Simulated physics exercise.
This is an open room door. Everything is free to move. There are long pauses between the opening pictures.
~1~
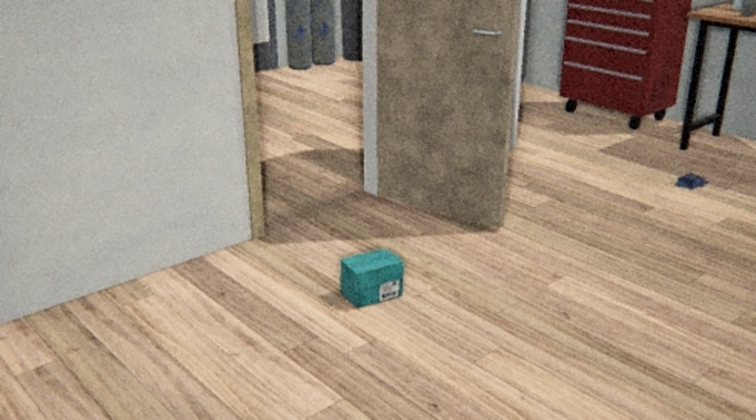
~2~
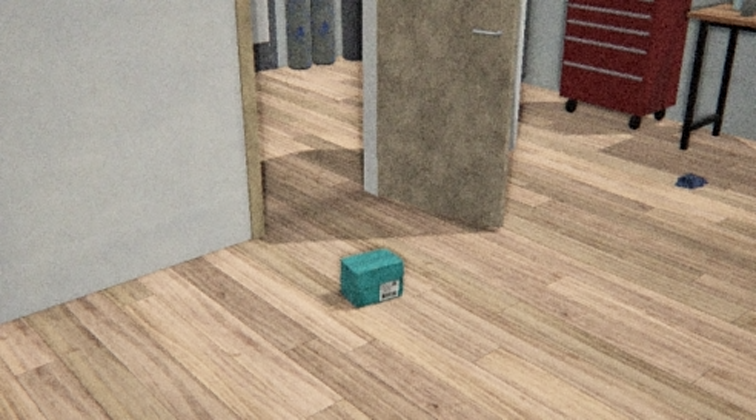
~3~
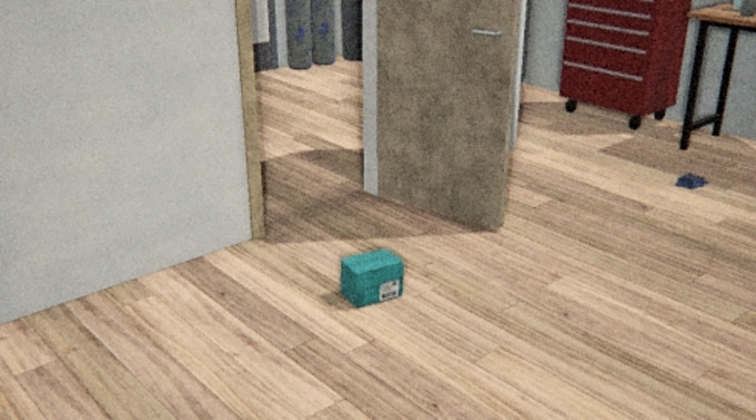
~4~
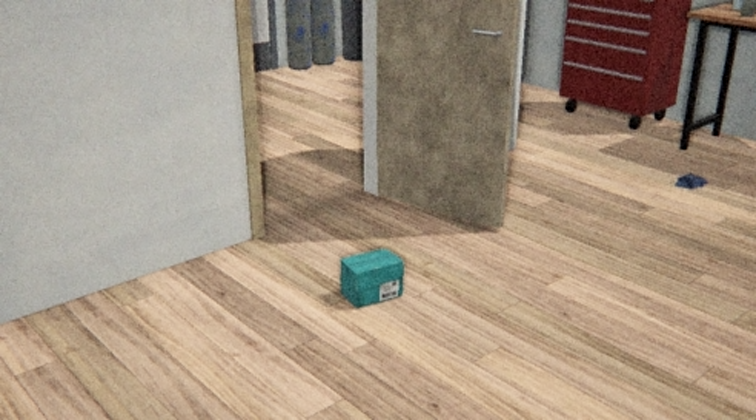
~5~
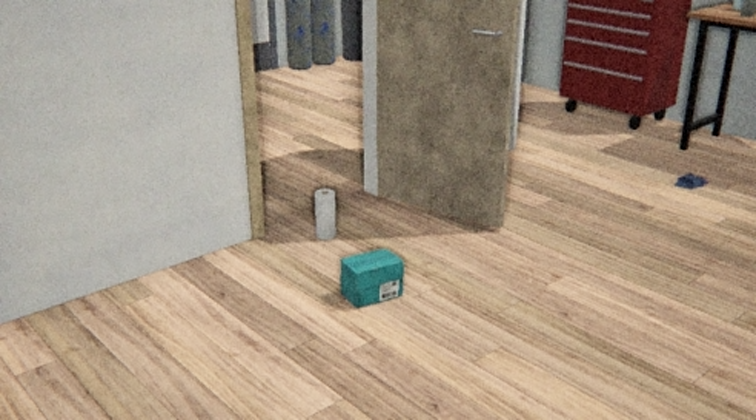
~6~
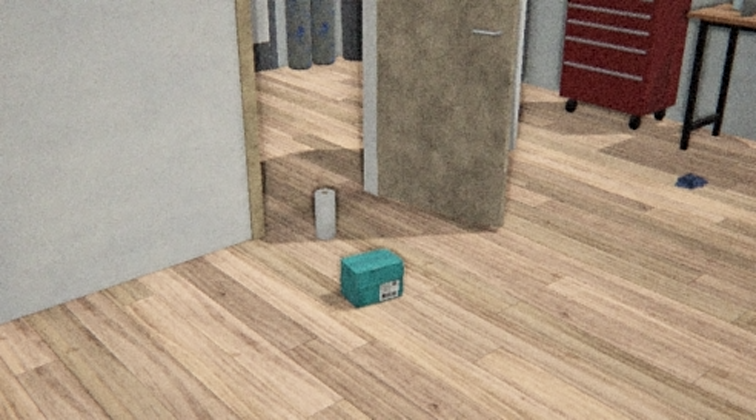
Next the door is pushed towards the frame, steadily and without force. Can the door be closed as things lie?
In the end the door shuts.
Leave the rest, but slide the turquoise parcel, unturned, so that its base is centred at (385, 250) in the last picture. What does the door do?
Then it is blocked.
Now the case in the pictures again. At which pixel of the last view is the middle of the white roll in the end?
Around (268, 198).
Then, 1.10 s on from there, door 36° open.
Then, 1.50 s on from there, door 2° open; white roll shifted well along near (284, 204).
In the end, door 0° open; toppled on the floor, white roll; turquoise parcel unmoved. At the end, from the last picture's camera, white roll near (268, 198).
